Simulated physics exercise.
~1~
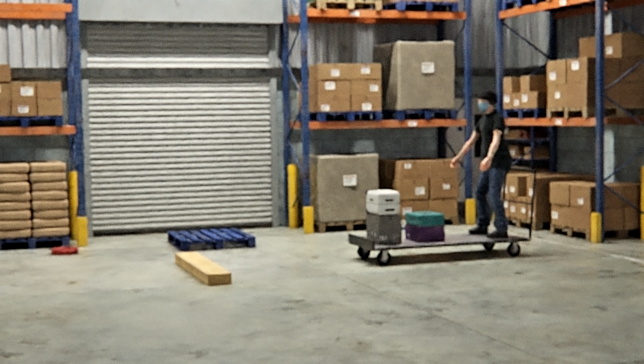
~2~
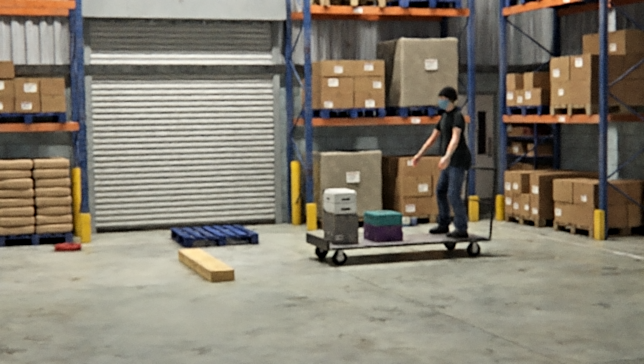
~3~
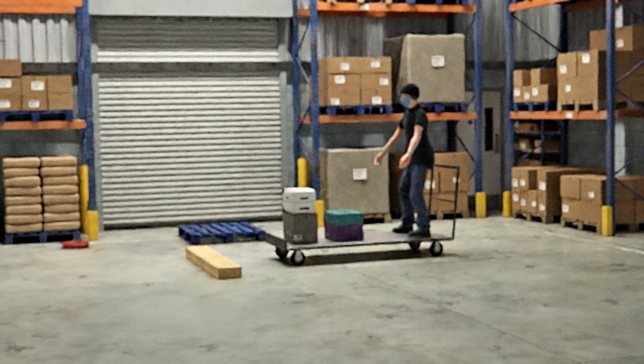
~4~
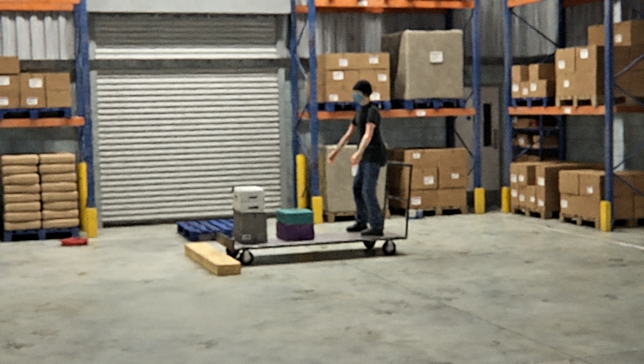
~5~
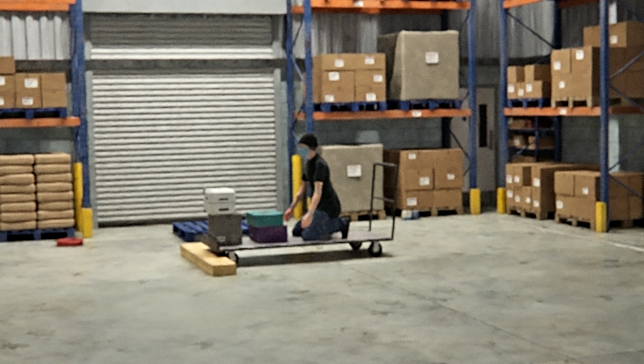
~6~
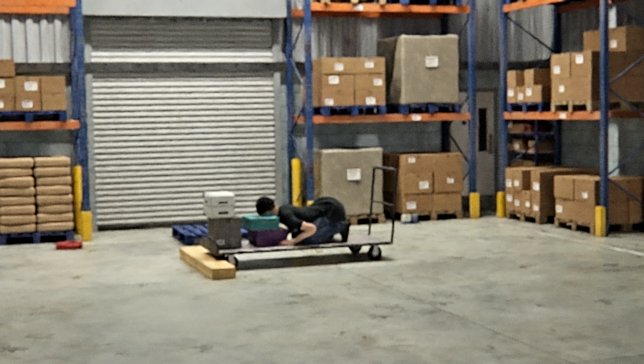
We see a person standing on a flat cart loaded with boxes as it rolls left across a warehouse floor and stops against a kerb; the person drops to their knees and slumps forward onto the deck, while the white case and other cargo stay aboard.
